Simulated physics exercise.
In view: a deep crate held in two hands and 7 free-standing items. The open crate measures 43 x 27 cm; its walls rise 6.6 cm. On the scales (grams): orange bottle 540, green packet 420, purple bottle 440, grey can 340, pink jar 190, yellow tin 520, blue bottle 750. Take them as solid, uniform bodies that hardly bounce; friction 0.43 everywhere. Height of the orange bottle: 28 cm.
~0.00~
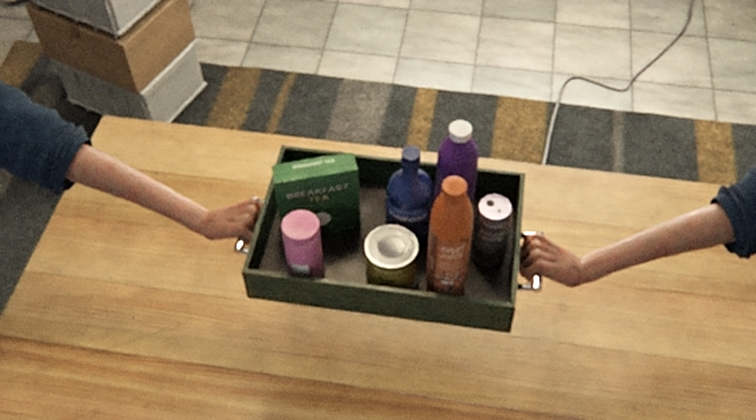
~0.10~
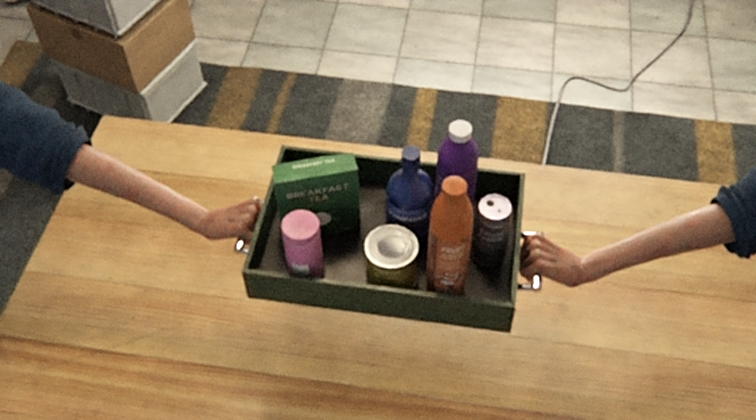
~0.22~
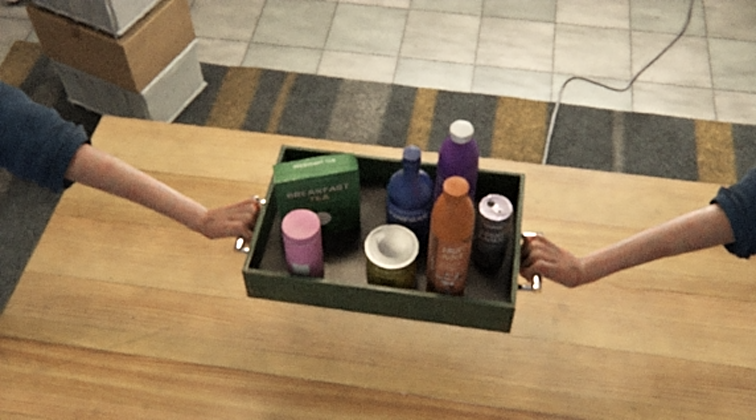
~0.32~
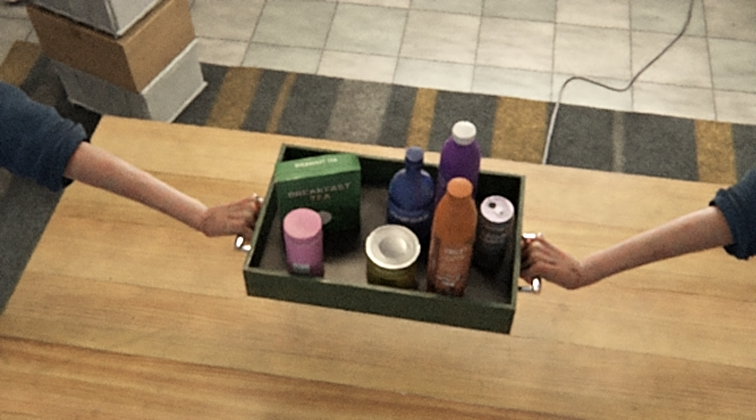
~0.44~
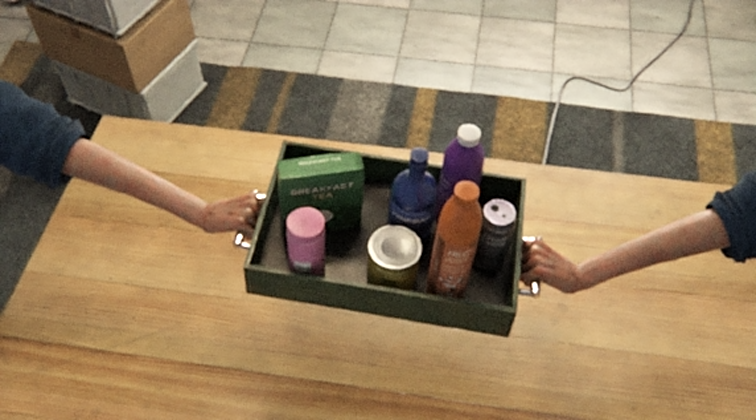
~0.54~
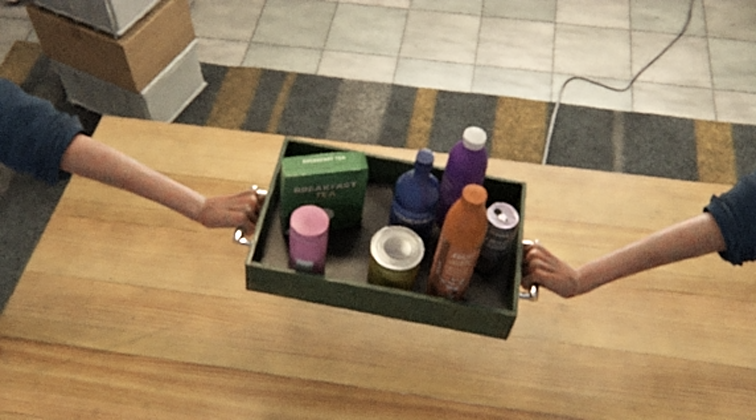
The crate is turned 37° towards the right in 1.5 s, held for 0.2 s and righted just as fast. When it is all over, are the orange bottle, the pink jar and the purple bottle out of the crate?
The orange bottle comes out of the crate; the pink jar remains in the crate; the purple bottle comes out of the crate.
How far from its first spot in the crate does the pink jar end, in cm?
About 19 cm.
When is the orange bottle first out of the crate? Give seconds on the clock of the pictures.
At about 1.2 s.
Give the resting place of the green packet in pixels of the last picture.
At about (459, 226).
By 1.24 s, crate tipped 33°, right side down; orange bottle now out of the crate; purple bottle rocked 53° off its seat near (520, 232); pink jar rocked 34° off its seat near (363, 245).
By 1.54 s, crate tipped 37°, right side down; purple bottle now out of the crate; pink jar on its side near (418, 299); green packet rocked 9° off its seat.
By 2.14 s, crate tipped 33°, right side down; blue bottle now out of the crate; pink jar on its side near (418, 298); green packet rocked 34° off its seat.
By 2.74 s, crate tipped 10°, right side down; pink jar on its side near (417, 290); green packet rocked 34° off its seat; grey can rocked 33° off its seat.
When it is over (3.8 s), out of the crate, orange bottle, purple bottle and blue bottle; lying over in the crate, green packet, grey can and pink jar; not toppled but over 5 cm from the start, yellow tin. In the last view, orange bottle near (617, 391), pink jar near (414, 286).
